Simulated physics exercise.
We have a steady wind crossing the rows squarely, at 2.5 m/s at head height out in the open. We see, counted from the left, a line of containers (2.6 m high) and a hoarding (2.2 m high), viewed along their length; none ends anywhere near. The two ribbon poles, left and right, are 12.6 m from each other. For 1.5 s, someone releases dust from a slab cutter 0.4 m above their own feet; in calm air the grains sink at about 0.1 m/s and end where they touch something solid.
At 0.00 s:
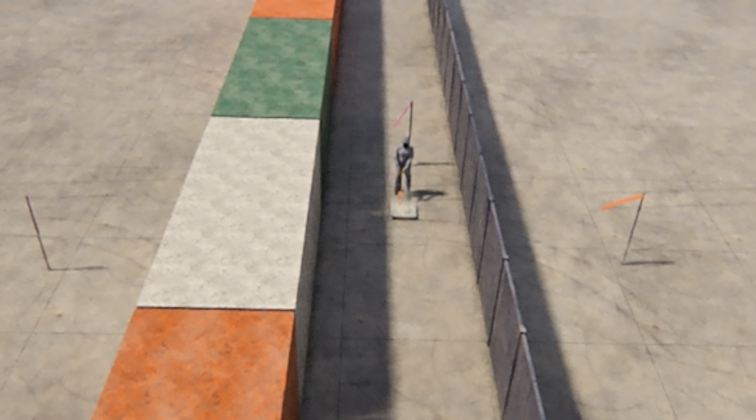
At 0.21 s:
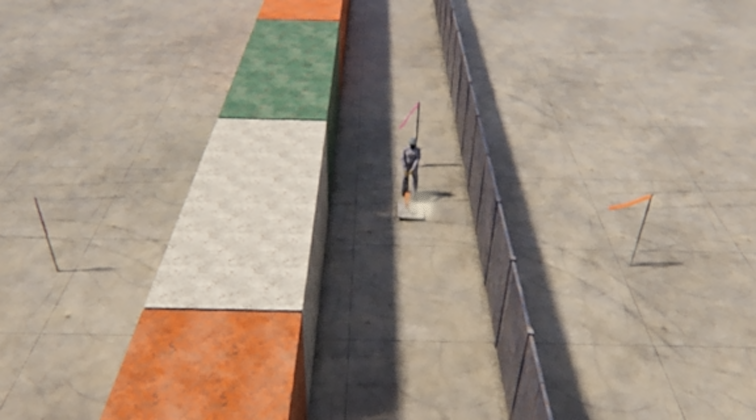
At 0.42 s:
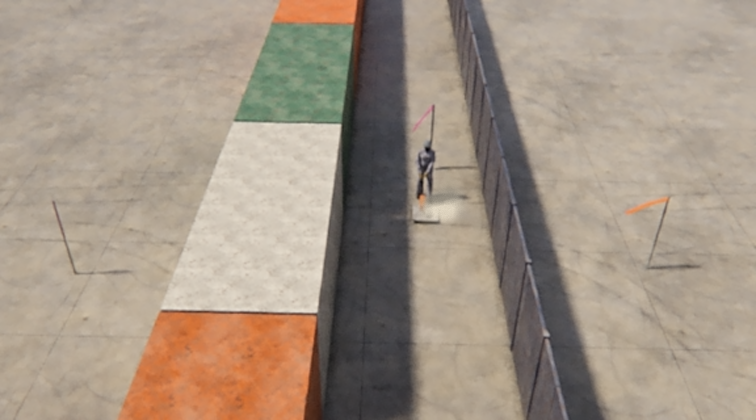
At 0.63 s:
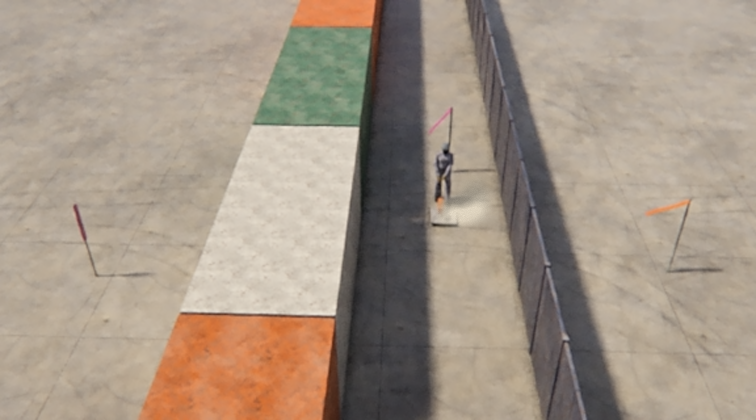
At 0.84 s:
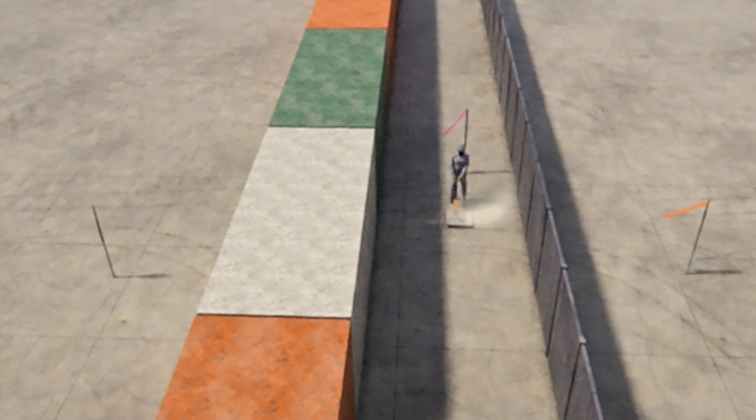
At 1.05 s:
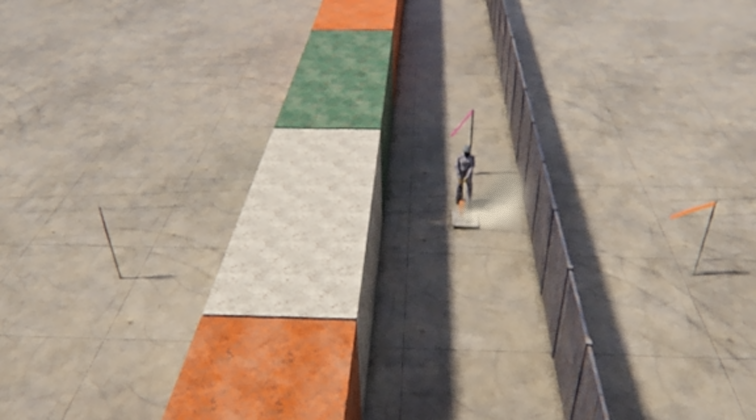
A person in dark clothing stands bent over a small pale slab in a concrete lane, seen from high above and looking along it. A row of orange, white and green containers runs on the left, a dark hoarding on the right, with ribbon poles beside and beyond them. Pale dust spreads rightward from the slab, the ribbons flutter leftward, and the view pans slowly left.
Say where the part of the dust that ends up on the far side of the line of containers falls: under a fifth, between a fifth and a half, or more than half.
The fraction across reaches a fifth but not past half.
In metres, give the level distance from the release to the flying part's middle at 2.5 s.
It works out to about 1.0 m.
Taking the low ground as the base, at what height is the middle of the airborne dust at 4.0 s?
The middle is at about 2.4 m above the low ground.
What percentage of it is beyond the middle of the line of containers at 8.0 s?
My guess is close to 15 %.
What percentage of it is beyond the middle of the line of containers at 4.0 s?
Share: Approx. 1 %.
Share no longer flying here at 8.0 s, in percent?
I'd put it close to 35 percent.
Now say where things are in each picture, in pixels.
The first frame shows the dust in the air spans x = 395 to 410 around y = 205 and it comes from (404, 206).
The second frame shows the right ribbon ends at (609, 209), leaning 70 degrees to the left and the dust in the air spans x = 410 to 430 around y = 205.
The third frame shows the inner ribbon ends at (413, 131), leaning 35 degrees to the left, the dust in the air spans x = 425 to 455 around y = 205 and the top of the line of containers crosses (287, 124).
The fourth frame shows the left ribbon ends at (86, 240), hanging almost straight and the dust in the air spans x = 445 to 485 around y = 205.
The fifth frame shows the right ribbon ends at (664, 217), leaning 65 degrees to the left and the dust in the air spans x = 460 to 505 around y = 205.
The sixth frame shows the inner ribbon ends at (451, 136), leaning 35 degrees to the left, the dust in the air spans x = 465 to 515 around y = 205 and the top of the line of containers crosses (326, 130).
After 2.5 s, 98 % is in the air or yet to come; 0 % is beyond the line of containers; the middle of what still flies is 1.8 m above the low ground, near (513, 163).
After 4.0 s, 92 % is in the air or yet to come; 1 % is beyond the line of containers; the middle of what still flies is 2.4 m above the low ground, near (436, 140).
After 8.0 s, 65 % is in the air or yet to come; 17 % is beyond the line of containers; the middle of what still flies is 2.1 m above the low ground, near (474, 153).
After 20.0 s, 29 % is in the air or yet to come; 29 % is beyond the line of containers; the middle of what still flies is 1.8 m above the low ground, near (105, 161).
After 45.0 s, 3 % is in the air or yet to come; 32 % is beyond the line of containers.
